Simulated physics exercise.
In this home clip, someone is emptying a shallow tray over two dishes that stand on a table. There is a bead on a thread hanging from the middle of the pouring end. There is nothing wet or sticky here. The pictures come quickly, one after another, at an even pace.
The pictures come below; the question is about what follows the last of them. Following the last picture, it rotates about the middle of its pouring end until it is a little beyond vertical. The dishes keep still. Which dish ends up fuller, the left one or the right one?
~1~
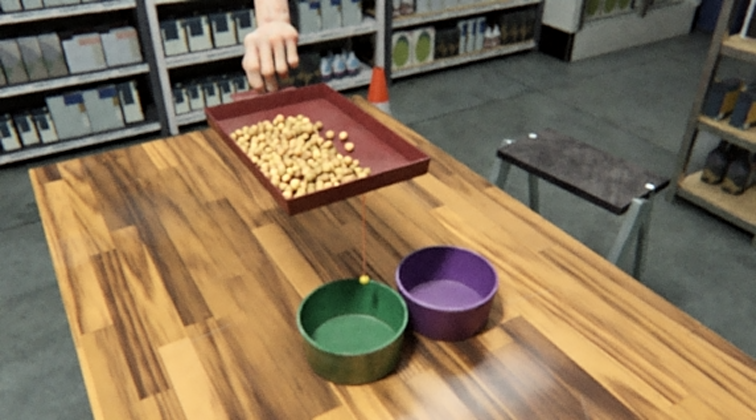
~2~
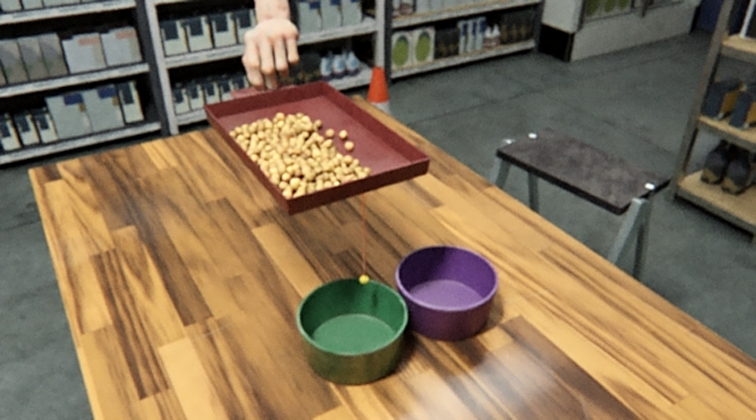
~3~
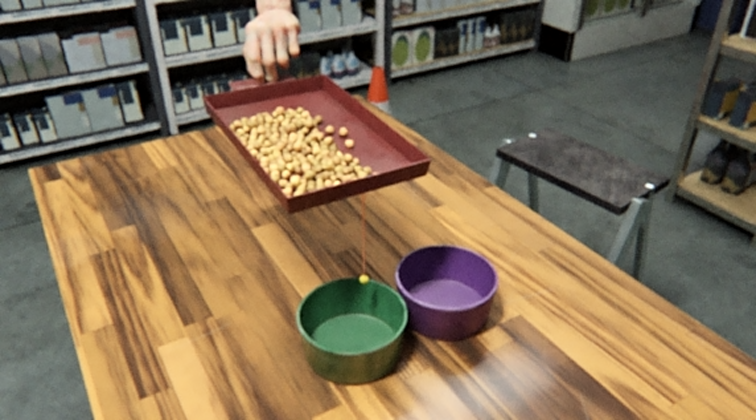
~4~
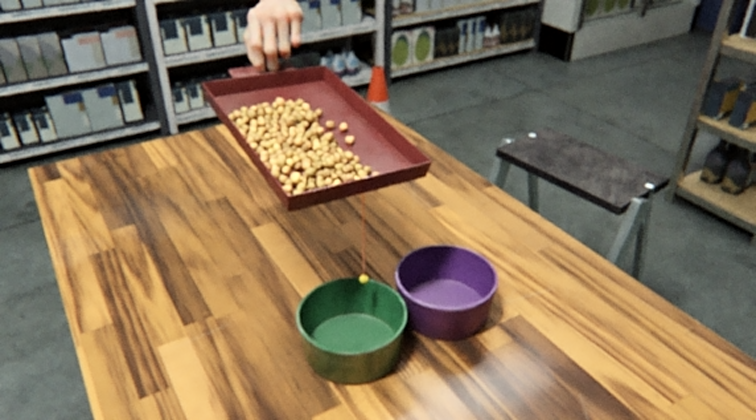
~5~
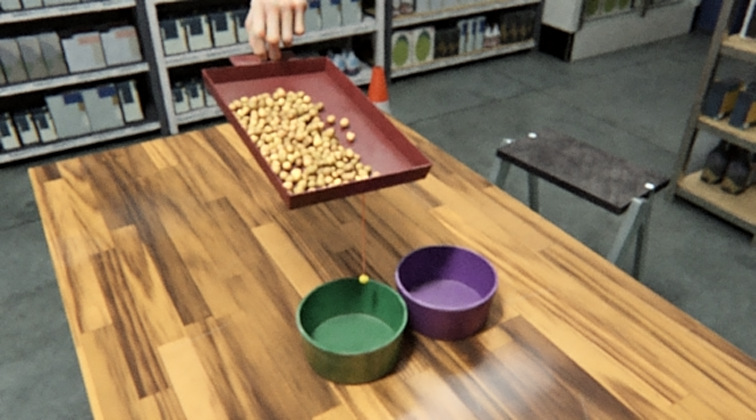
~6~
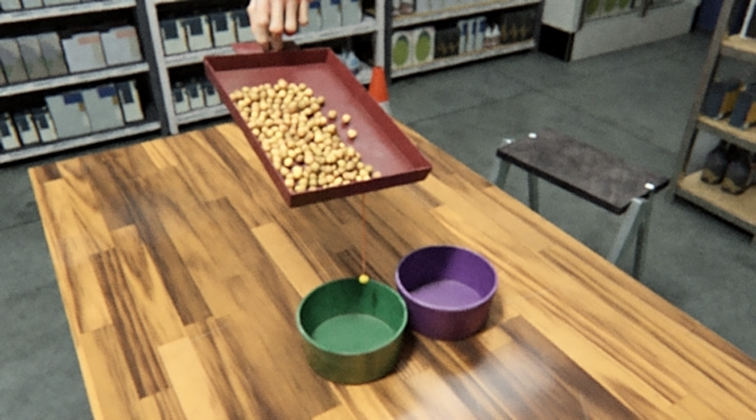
The right one.
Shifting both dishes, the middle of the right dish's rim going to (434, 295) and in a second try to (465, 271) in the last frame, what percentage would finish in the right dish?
Roughly 80% on the first try and 40% on the second.
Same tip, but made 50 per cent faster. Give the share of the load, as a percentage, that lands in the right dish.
About 70 in a hundred.
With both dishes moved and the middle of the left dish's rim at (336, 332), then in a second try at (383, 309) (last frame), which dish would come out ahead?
In order of the tries: The dish on the right side, then the dish on the left side.
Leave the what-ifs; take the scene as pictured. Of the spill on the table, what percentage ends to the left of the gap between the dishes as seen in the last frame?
Around 20 per cent, give or take.
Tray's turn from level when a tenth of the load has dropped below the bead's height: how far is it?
It's turned some 110 degrees by then.
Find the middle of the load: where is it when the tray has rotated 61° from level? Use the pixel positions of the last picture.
In the last view, the load is centred near (364, 138).
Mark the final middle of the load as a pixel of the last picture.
At about (437, 316), give or take.
Just after the last frame, tray tipped steeply; almost all on the tray; just a few in the air.
A moment on, tray tipped past a quarter turn; almost all on the tray; just a few in the right dish; just a few outside both; just a few in the air.
Further on, tray tipped past a quarter turn; roughly a quarter in the left dish; roughly two thirds in the right dish; roughly a quarter outside both.
When it is over, tray tipped past a quarter turn; roughly a quarter in the left dish; roughly two thirds in the right dish; roughly a quarter outside both.
